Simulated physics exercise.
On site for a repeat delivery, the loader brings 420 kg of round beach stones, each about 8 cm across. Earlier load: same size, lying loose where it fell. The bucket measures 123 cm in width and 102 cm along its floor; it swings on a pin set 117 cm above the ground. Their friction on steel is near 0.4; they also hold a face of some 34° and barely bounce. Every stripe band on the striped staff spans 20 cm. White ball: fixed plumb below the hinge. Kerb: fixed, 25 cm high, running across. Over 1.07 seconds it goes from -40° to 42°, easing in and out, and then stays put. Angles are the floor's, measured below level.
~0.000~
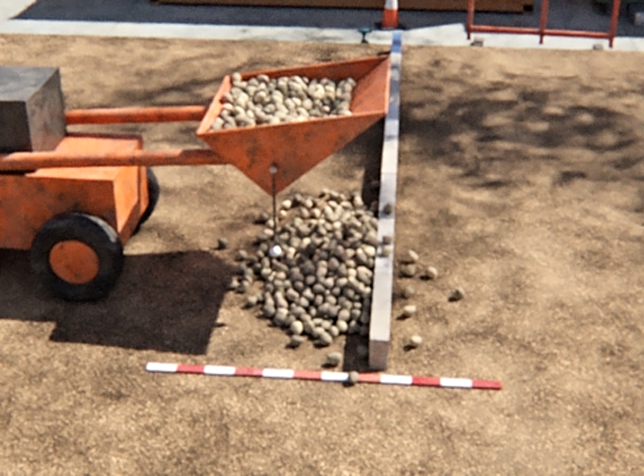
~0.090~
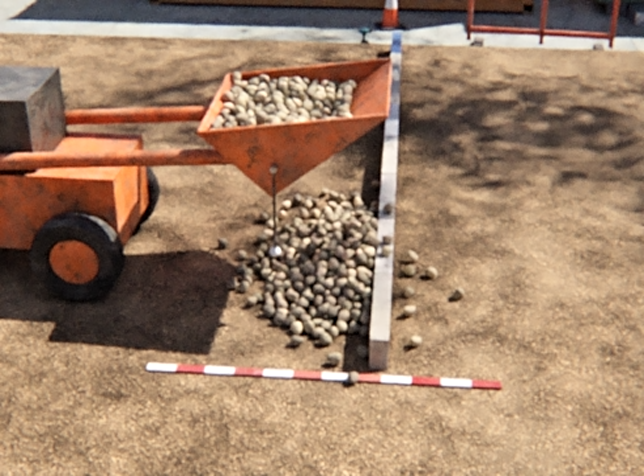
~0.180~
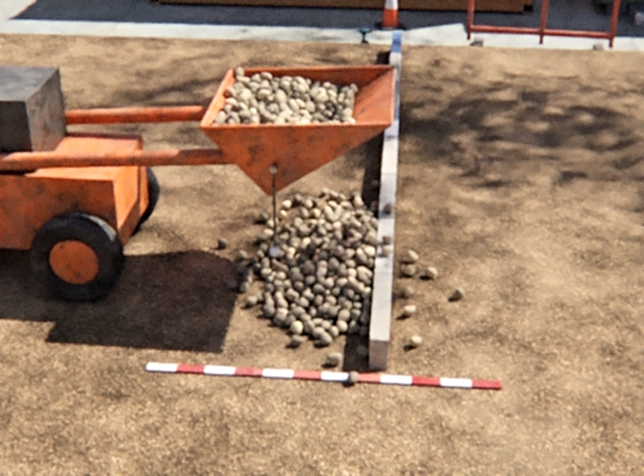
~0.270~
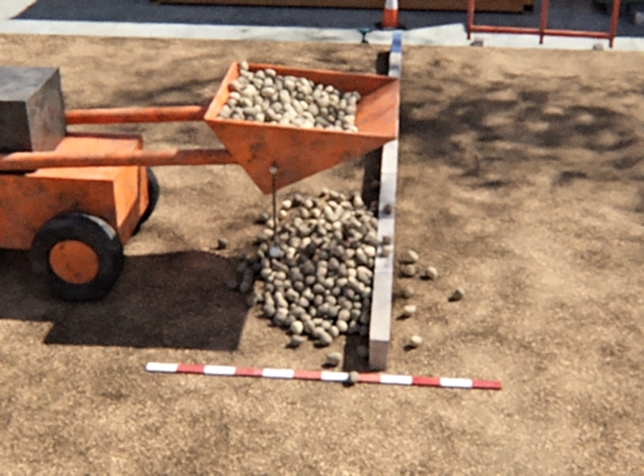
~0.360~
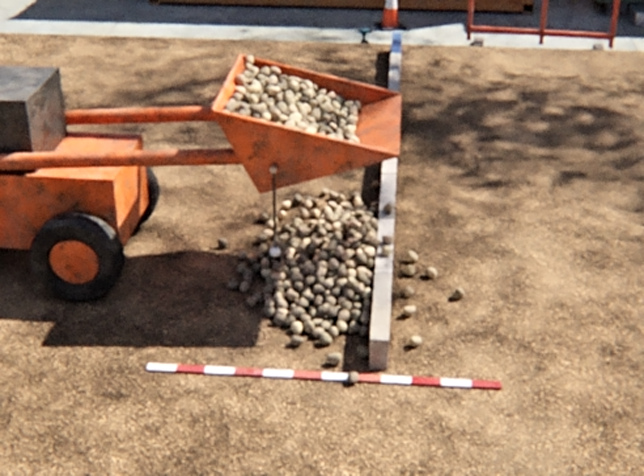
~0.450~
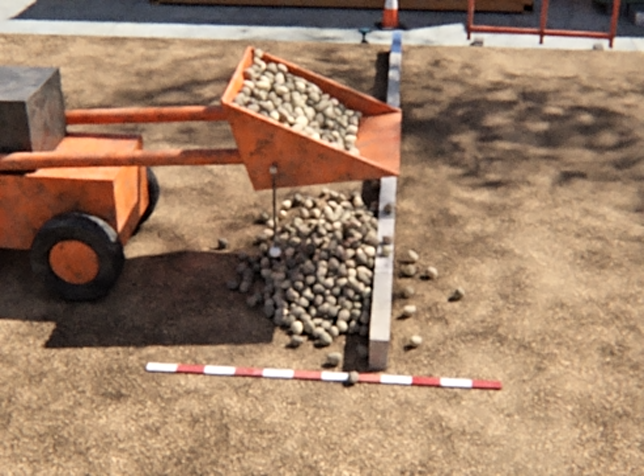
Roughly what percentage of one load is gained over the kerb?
Roughly 68 per cent.
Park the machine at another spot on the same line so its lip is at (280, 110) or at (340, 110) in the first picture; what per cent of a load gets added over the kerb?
0 %, then 20 %.
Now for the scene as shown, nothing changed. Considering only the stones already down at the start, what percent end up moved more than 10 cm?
Close to 0 per cent.
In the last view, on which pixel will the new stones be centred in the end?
Around (424, 264) in the last picture.
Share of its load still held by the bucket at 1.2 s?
About 60 percent.
After 0.8 s the floor is at 29°; in per cent of one load, 100 in the bucket, 99 on this side of the kerb, 1 over the kerb; the foremost stones are at (416, 284).
After 1.2 s the floor is at 42°; in per cent of one load, 62 in the bucket, 131 on this side of the kerb, 6 over the kerb; the foremost stones are at (421, 279).
After 1.5 s the floor is at 42°; in per cent of one load, 11 in the bucket, 138 on this side of the kerb, 50 over the kerb; the foremost stones are at (499, 286).
After 4.2 s the floor is at 42°; in per cent of one load, 0 in the bucket, 131 on this side of the kerb, 69 over the kerb; the foremost stones are past the picture's edge. Net gain over the kerb, 68.
